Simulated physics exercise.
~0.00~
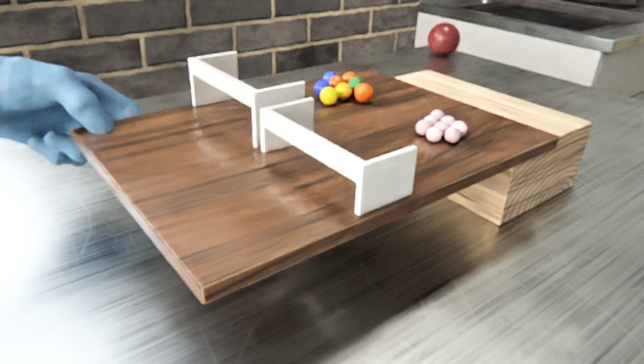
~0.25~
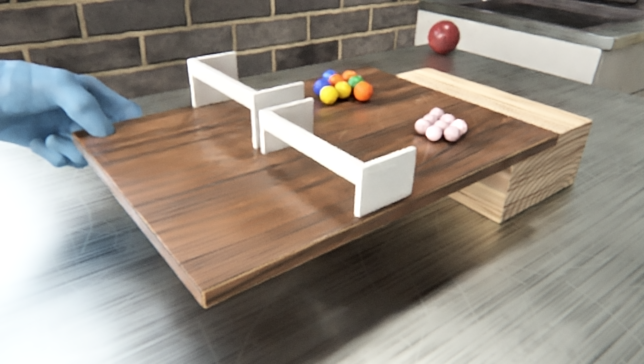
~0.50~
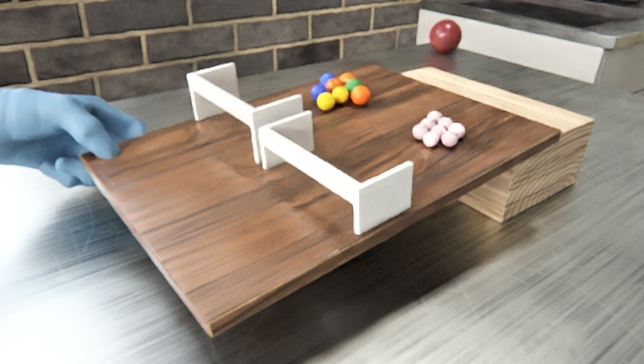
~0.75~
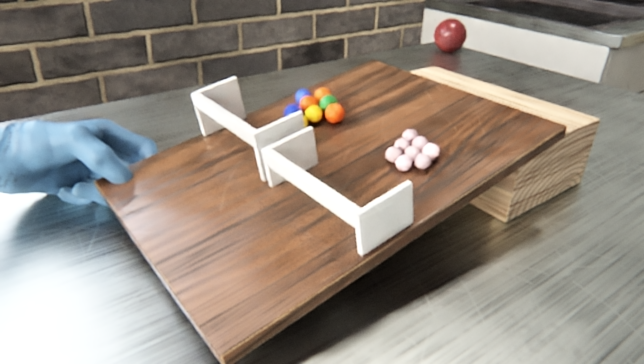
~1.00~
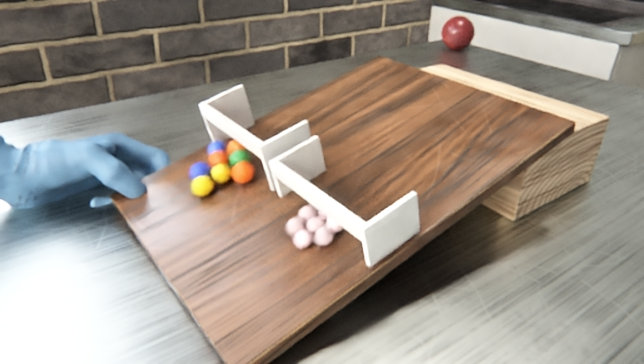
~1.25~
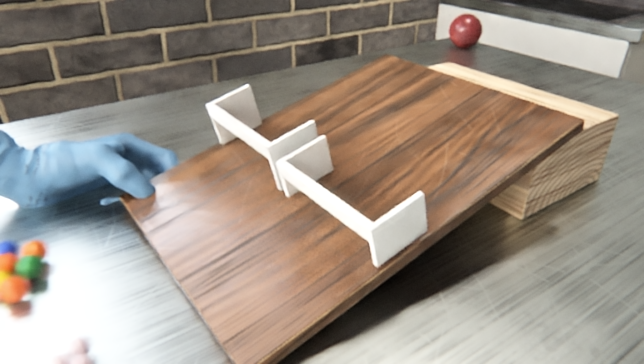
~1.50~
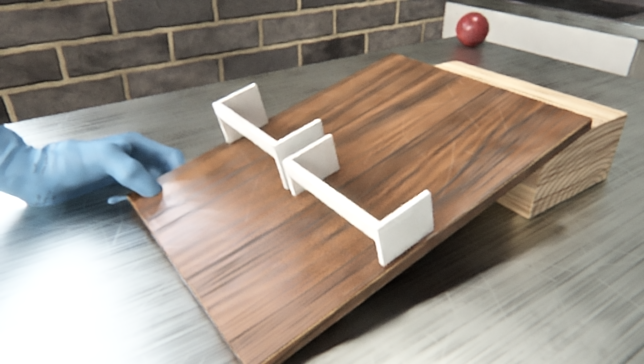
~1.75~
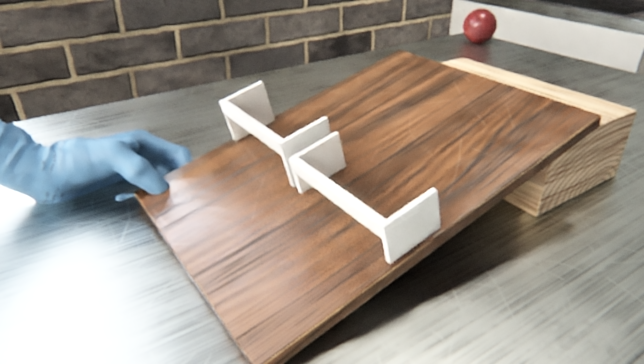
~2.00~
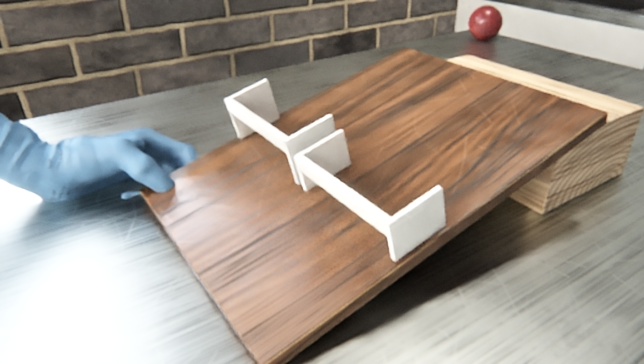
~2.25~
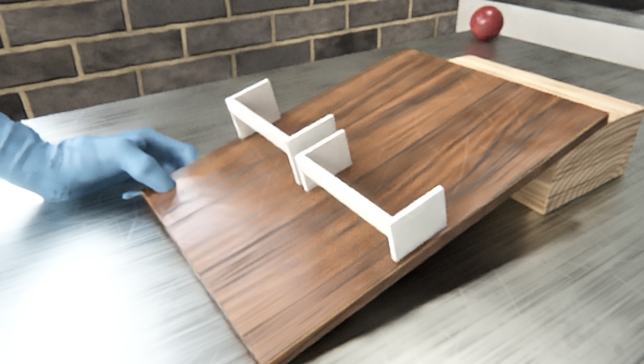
A wooden board resting on a block tipped down toward a blue-gloved hand, and its clusters of pink and multicoloured balls rolled under two white bars and off the low end, leaving the board tilted and empty apart from the bars.
